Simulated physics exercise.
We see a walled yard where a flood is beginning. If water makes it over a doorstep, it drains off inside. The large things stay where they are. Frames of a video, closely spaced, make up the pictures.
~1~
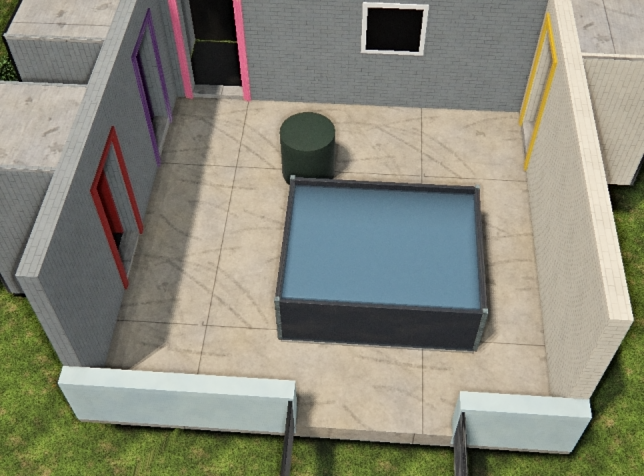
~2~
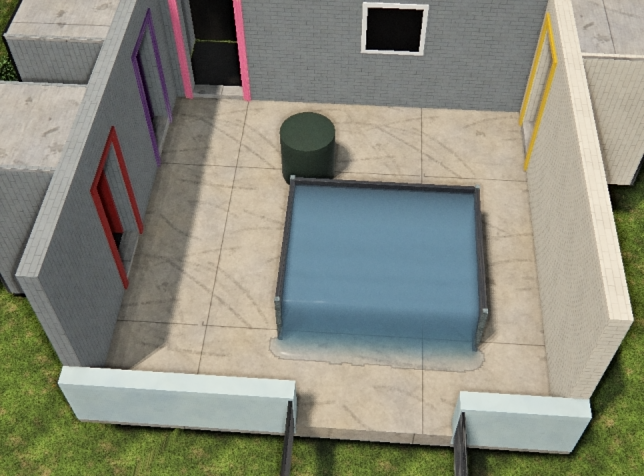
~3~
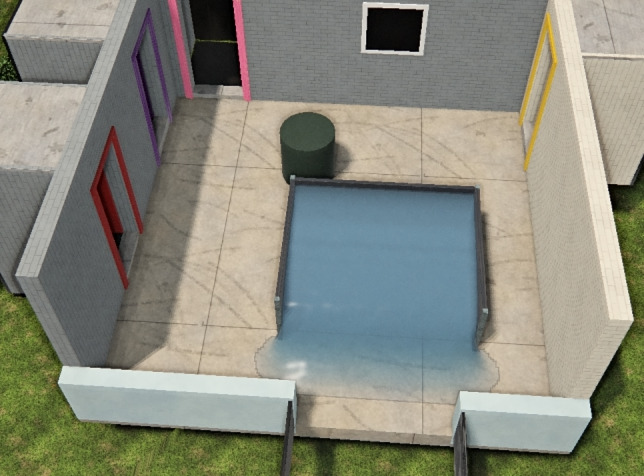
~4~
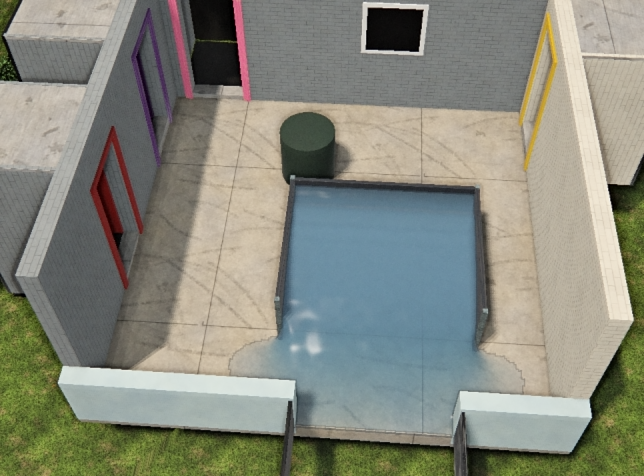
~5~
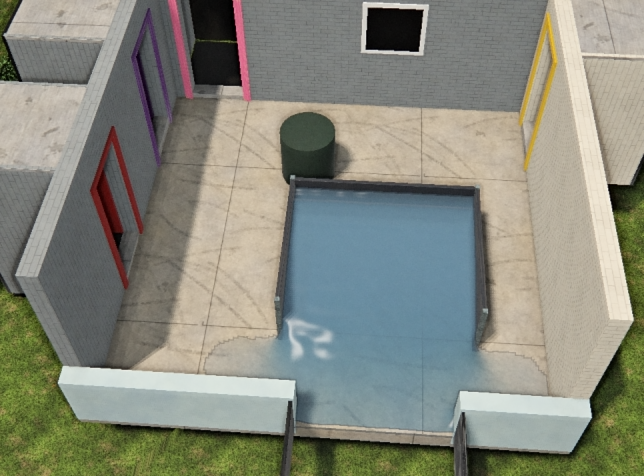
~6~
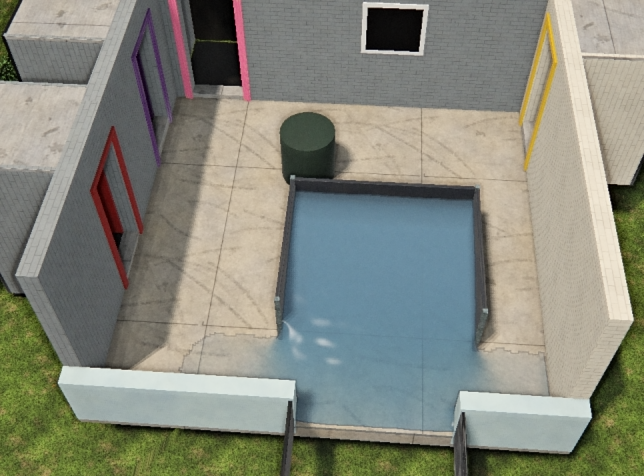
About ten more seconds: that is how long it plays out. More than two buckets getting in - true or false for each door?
Purple door: False; pink door: False; red door: False; yellow door: False.
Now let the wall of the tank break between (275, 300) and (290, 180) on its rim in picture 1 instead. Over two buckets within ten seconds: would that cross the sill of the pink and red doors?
As I see it, the pink one breaks the limit and the red one breaks the limit.
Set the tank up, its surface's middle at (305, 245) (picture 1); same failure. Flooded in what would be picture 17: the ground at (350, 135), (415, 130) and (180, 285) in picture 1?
Spot one is not touched, spot two is not touched, spot three is touched.
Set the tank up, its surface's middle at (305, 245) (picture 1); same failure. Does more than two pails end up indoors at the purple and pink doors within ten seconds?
Lab note - purple door doesn't reach it; pink door crosses the line.
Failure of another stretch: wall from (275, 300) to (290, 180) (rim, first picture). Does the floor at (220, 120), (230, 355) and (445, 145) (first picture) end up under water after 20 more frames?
Taking the points in order: Swamped, swamped and unwetted.
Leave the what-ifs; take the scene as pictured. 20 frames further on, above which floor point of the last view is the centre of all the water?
Close to pixel (352, 299).
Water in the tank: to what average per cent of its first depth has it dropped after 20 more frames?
That comes to about 14 per cent.
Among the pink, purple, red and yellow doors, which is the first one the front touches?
It's the door marked red.
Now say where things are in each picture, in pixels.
In the first frame, the tank at (382, 245) is whole and still.
In the second frame, water pours out at (378, 328) and has run to (274, 342).
In the third frame, the front is at (491, 379), out from the gap at (378, 331).
In the fourth frame, the front is at (514, 392), out from the gap at (378, 332).
In the fifth frame, the front is at a hidden place, out from the gap at (378, 333).
In the sixth frame, water pours out at (378, 333) and has run to a hidden place.
A moment on, water covers 25 % of the floor; the purple door not reached, the pink door not reached, the red door not reached, the yellow door not reached.
Next, water covers 35 % of the floor; the purple door not reached, the pink door not reached, the red door wet at the sill, nothing in, the yellow door not reached.
Then, water covers 65 % of the floor; the purple door wet at the sill, nothing in, the pink door not reached, the red door wet at the sill, nothing in, the yellow door wet at the sill, nothing in.
Later, water covers 90 % of the floor; the purple door wet at the sill, nothing in, the pink door wet at the sill, nothing in, the red door under two buckets in, the yellow door under two buckets in.
In the end, water covers 95 % of the floor; the purple door wet at the sill, nothing in, the pink door wet at the sill, nothing in, the red door under two buckets in, the yellow door under two buckets in.
